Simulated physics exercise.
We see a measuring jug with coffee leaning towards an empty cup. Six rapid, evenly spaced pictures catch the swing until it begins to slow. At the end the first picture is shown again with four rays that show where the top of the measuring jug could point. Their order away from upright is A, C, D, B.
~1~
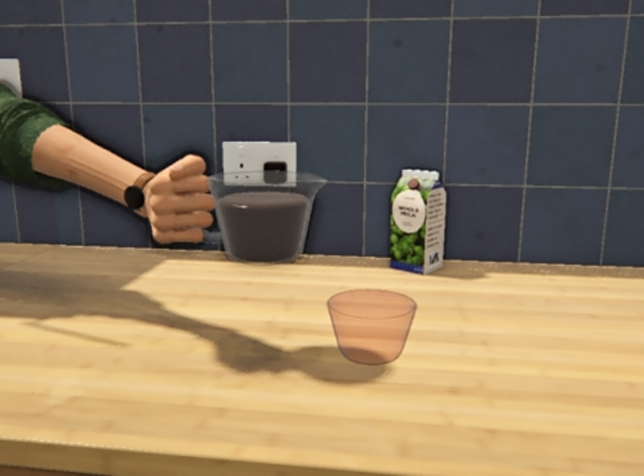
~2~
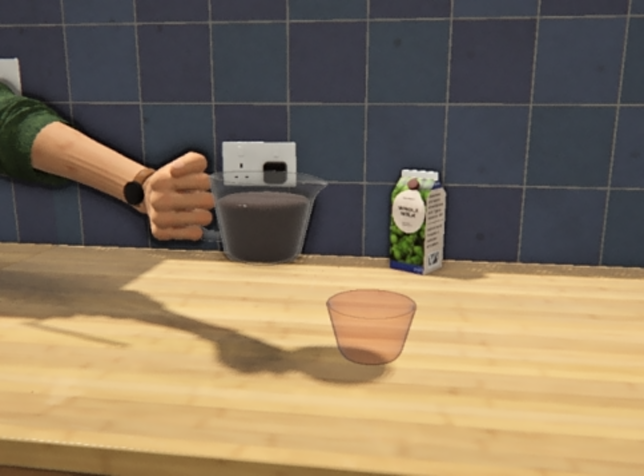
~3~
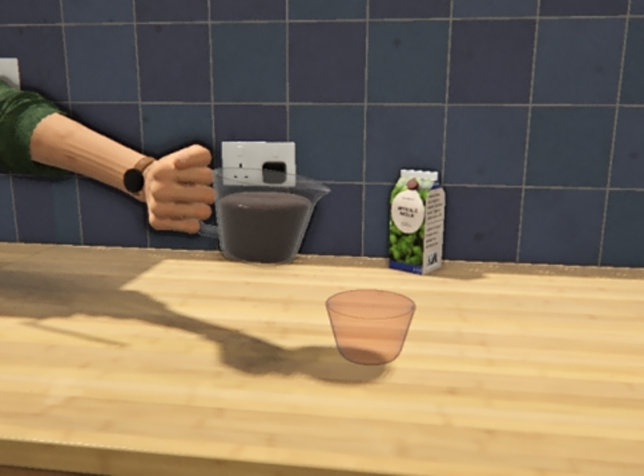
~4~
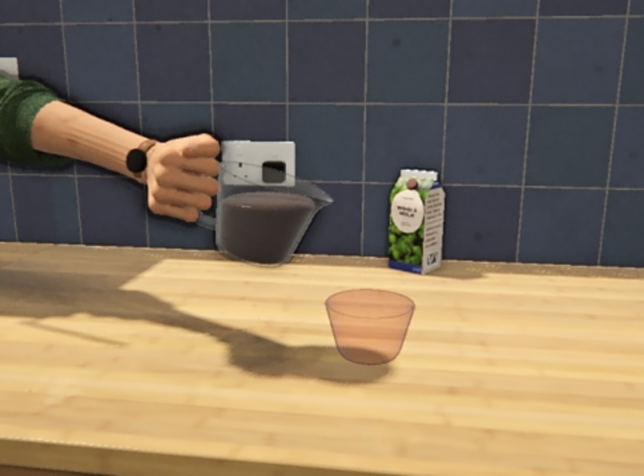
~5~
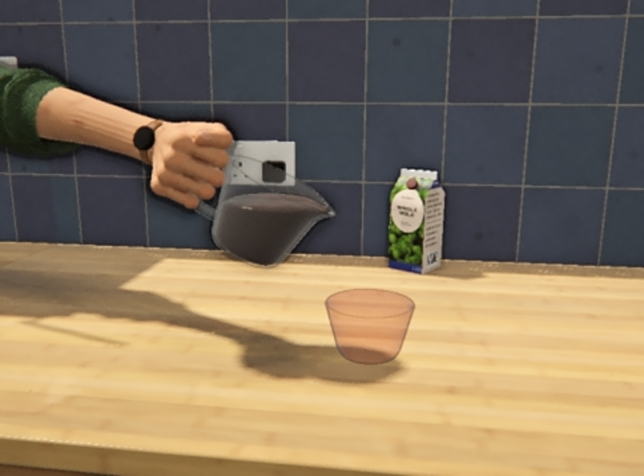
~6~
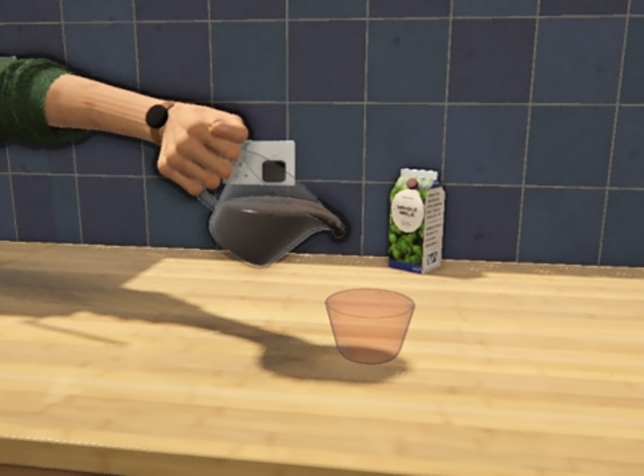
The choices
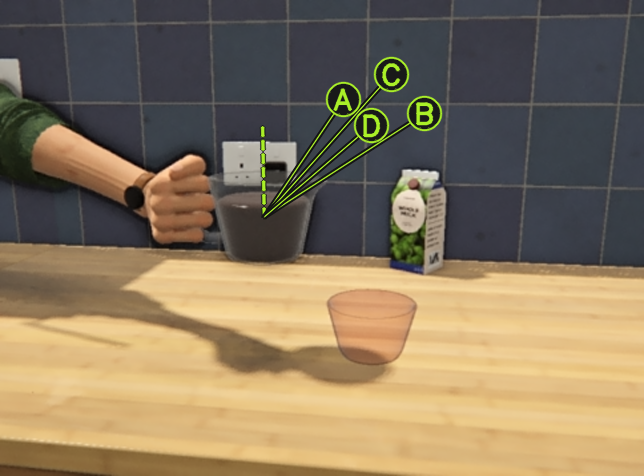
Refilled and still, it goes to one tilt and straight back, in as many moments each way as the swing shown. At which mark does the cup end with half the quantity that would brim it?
Line D.
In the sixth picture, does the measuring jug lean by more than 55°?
No, it does not.
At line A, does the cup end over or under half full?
Under.
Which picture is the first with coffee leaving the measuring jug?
Picture 6.
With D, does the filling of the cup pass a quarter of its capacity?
Yes, it does.
On the marked copy, A at (333, 114); B at (410, 123); C at (380, 86); D at (358, 136).
If A is chosen, the cup ends with about 17 % of what it can hold.
If B is chosen, the cup ends with about 71 % of what it can hold; 5 % of the coffee is spilt.
If C is chosen, the cup ends with about 31 % of what it can hold; 4 % of the coffee is spilt.
If D is chosen, the cup ends with about 51 % of what it can hold; 4 % of the coffee is spilt.
